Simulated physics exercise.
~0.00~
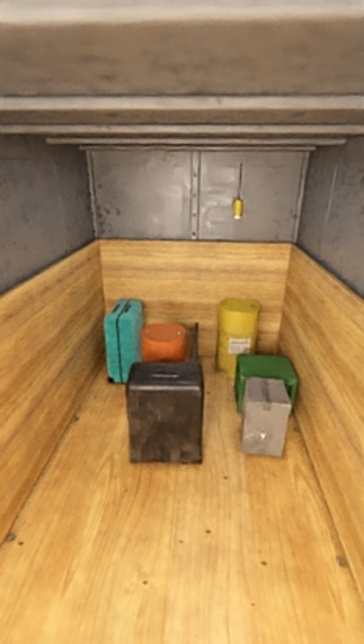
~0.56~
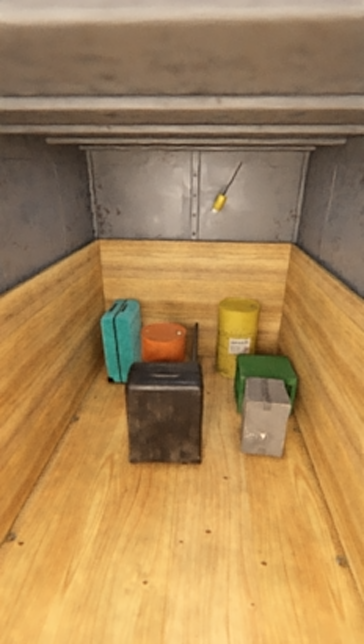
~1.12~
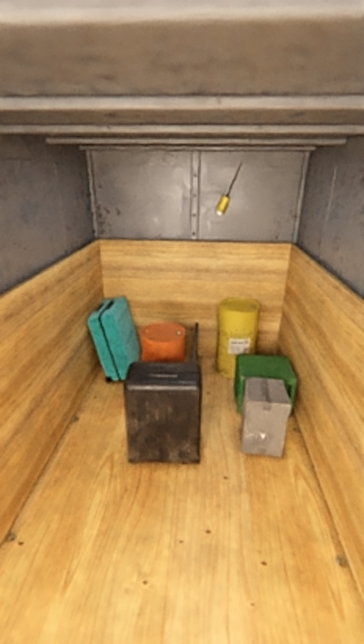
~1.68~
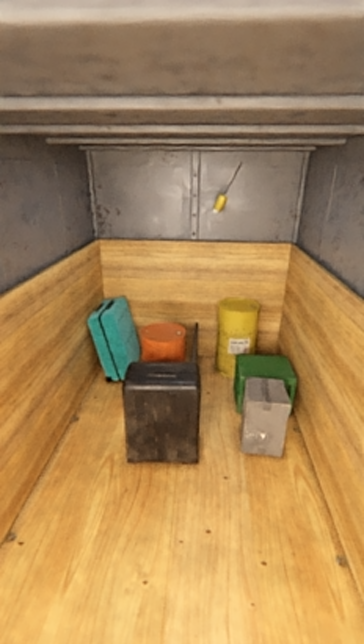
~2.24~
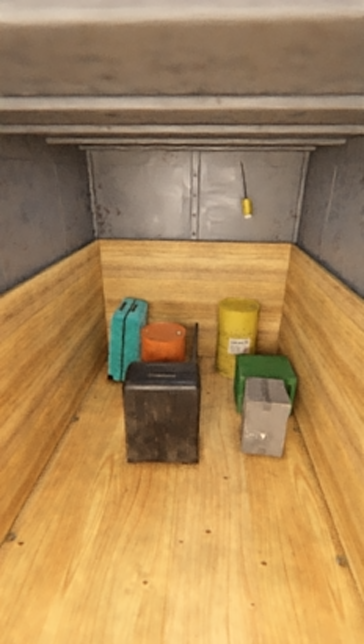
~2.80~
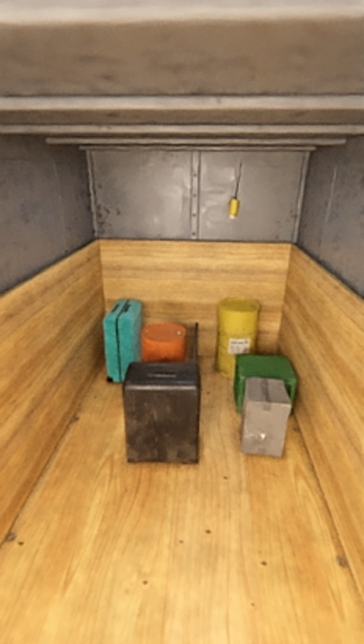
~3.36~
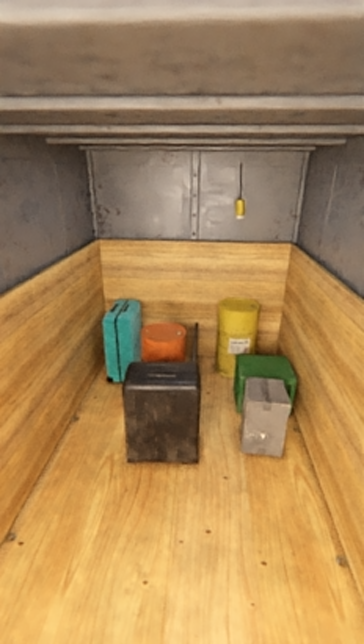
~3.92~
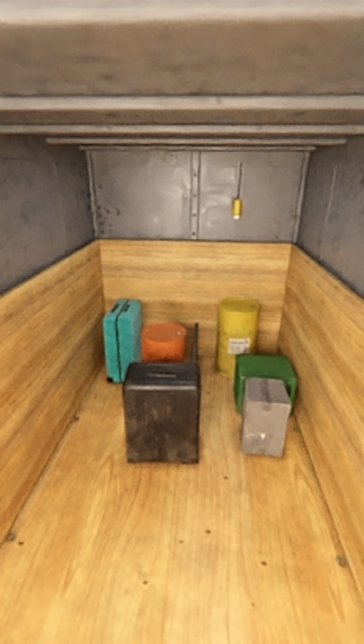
The turquoise case tips left against the side wall, then rocks back and stands upright.
